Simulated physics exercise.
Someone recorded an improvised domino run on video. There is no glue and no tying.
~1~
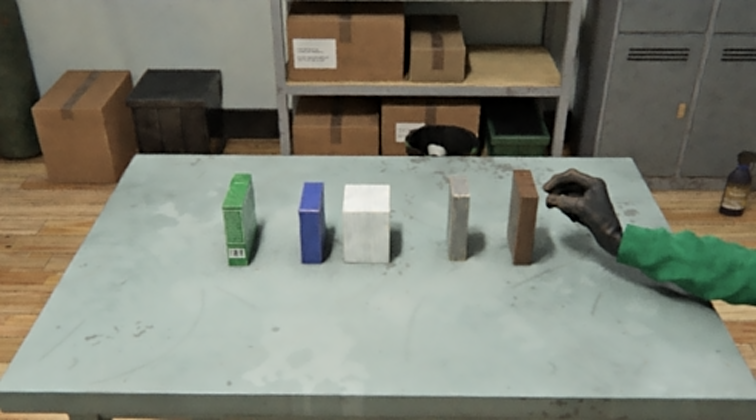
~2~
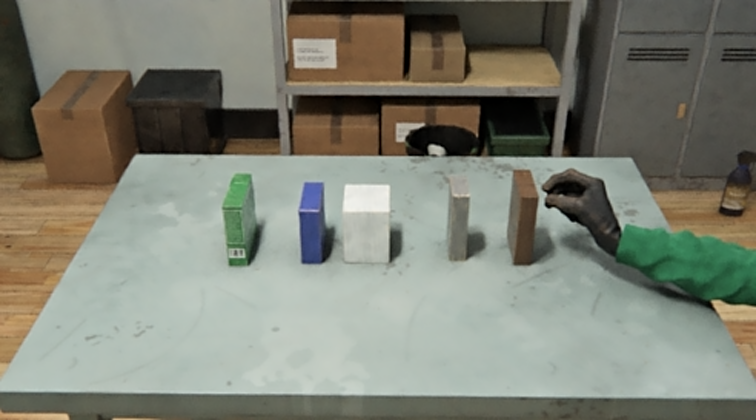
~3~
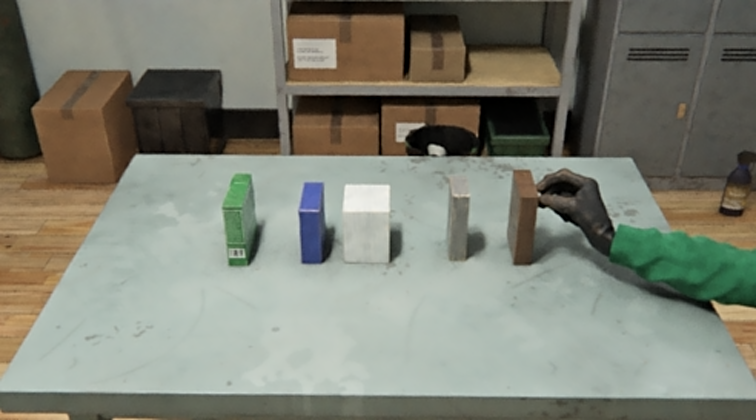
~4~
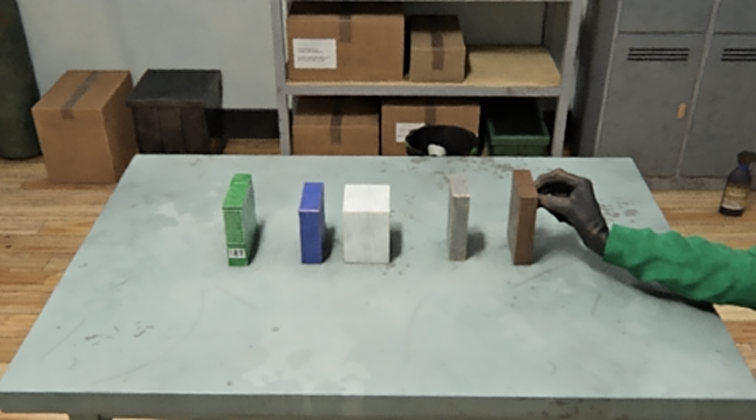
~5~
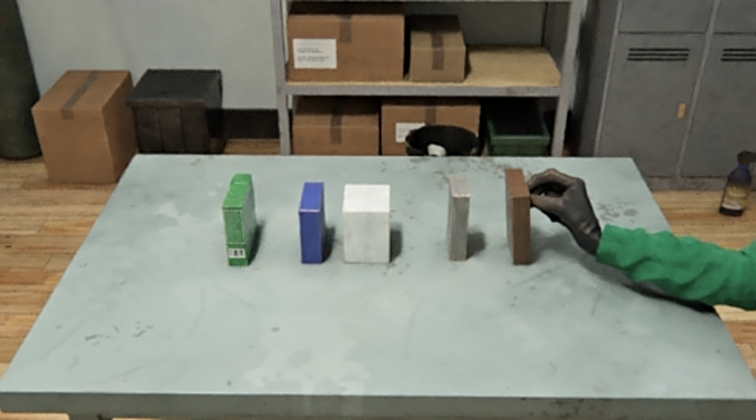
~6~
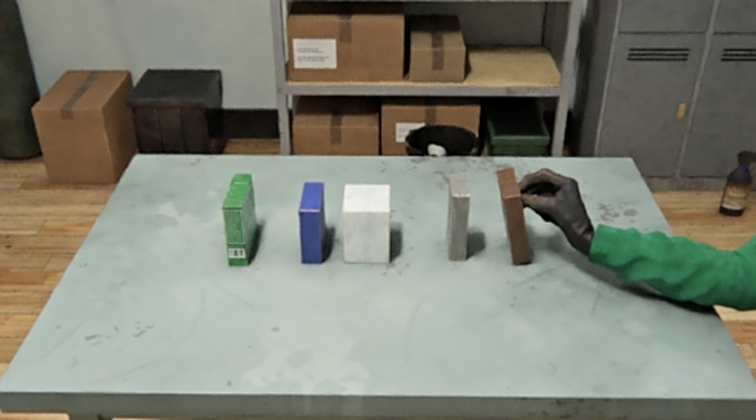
On a table, a gloved hand tilts the brown board slightly to the left.
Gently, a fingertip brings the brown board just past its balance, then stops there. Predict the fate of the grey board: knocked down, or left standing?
Looks like it does not stay up this time.
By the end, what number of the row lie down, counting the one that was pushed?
The count is 2.
Then, 0.40 s on from there, brown board 70° over; grey board turned 55° from how it was put near (423, 226).
Then, 0.50 s on from there, brown board 74° over; grey board on its side near (414, 239); white block shifted a little.
In the end, toppled on the table, grey board; the other 2 unmoved. At the end, from the last picture's camera, grey board near (411, 242).
